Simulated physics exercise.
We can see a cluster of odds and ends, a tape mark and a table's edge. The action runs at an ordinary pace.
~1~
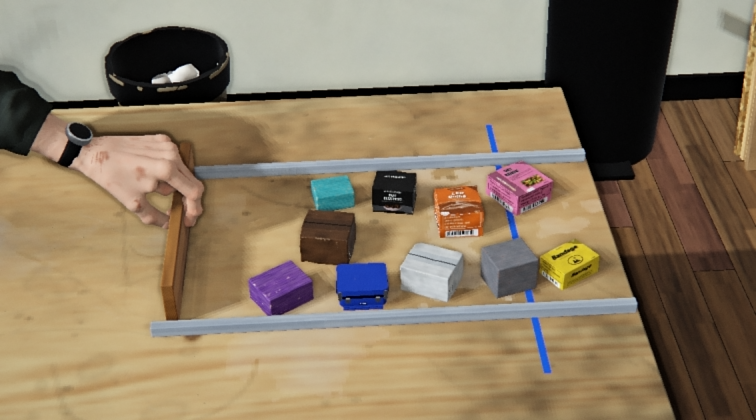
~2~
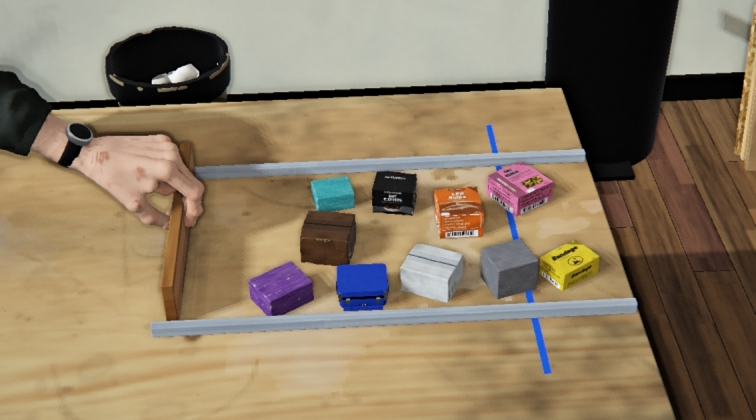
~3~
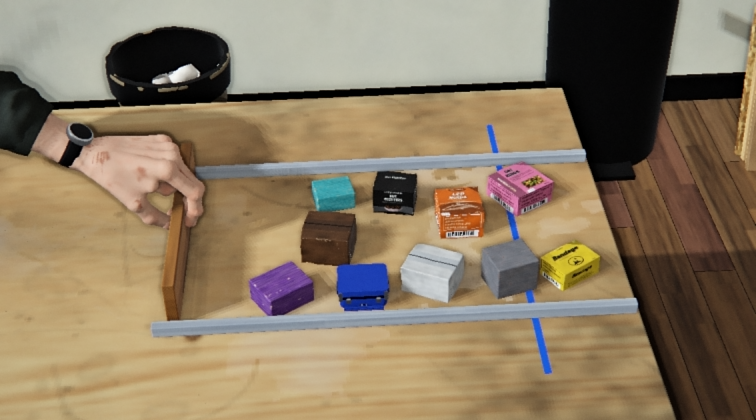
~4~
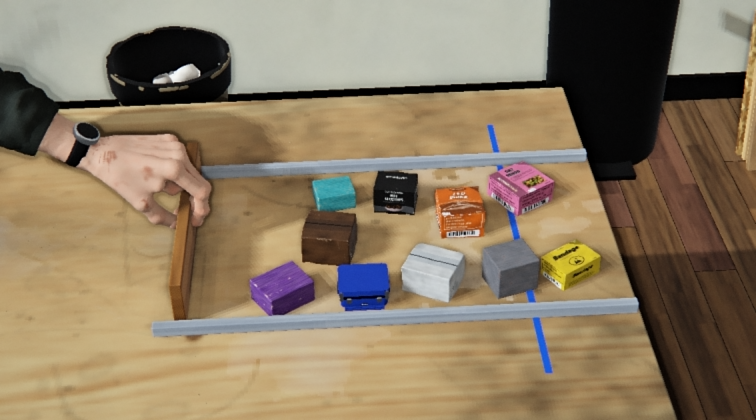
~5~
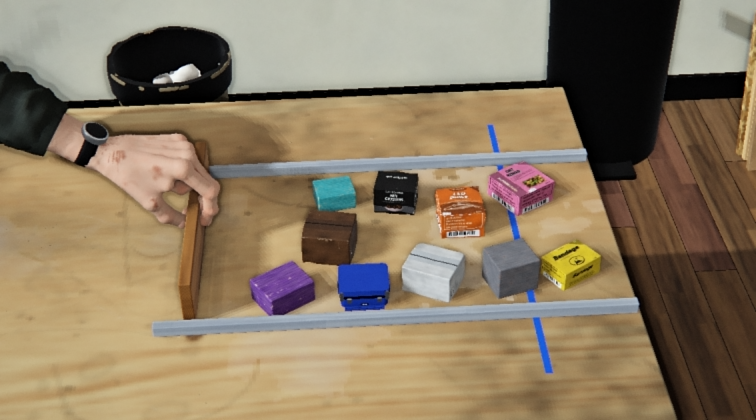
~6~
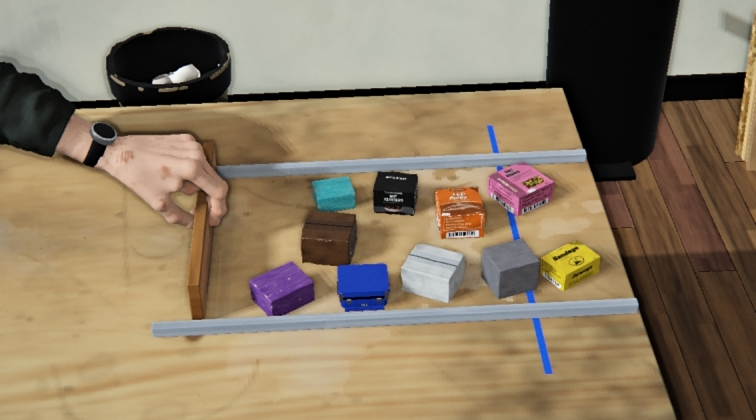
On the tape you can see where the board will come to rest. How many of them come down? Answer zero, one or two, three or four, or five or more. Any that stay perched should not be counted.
Three or four.
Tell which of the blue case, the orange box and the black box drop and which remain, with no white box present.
Blue case: Still there; orange box: Still there; black box: Still there.
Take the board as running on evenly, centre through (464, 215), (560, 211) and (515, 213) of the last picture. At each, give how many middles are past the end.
Over the end: 2, 7, 3.
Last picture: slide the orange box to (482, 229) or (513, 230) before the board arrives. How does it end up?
Order of tries: On, on.
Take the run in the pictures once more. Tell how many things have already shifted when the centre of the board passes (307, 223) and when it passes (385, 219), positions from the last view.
First 4, then 8.
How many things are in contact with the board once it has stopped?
3 of them.
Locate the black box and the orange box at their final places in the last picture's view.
The black box stops around (565, 180); the orange box around (579, 205).
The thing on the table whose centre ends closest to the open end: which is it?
White box ends nearest.
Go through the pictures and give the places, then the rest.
In the first picture, yellow box (569, 264); pink box (519, 188); grey block (509, 268); board (180, 228); tape (514, 232).
In the second picture, pink box (519, 188); black box (395, 193).
In the third picture, grey block (510, 268); board (180, 228).
In the fourth picture, yellow box (570, 264); orange box (460, 213).
In the fifth picture, pink box (521, 188); purple block (283, 289).
In the sixth picture, yellow box (570, 265); pink box (520, 188); grey block (510, 269); board (204, 228); tape (515, 233).
Soon after, none off yet; yellow box at rest near (570, 265); pink box at rest near (520, 188); grey block at rest near (510, 269).
Then, none off yet; yellow box moved about its own width near (612, 262); pink box at rest near (520, 188); grey block moved about its own width near (566, 261).
Further on, one off so far; yellow box on the floor; pink box moved about its own width near (573, 190); grey block tipped well over near (648, 254).
At rest, the number that fall off is three or four; fallen, grey block, pink box and yellow box.
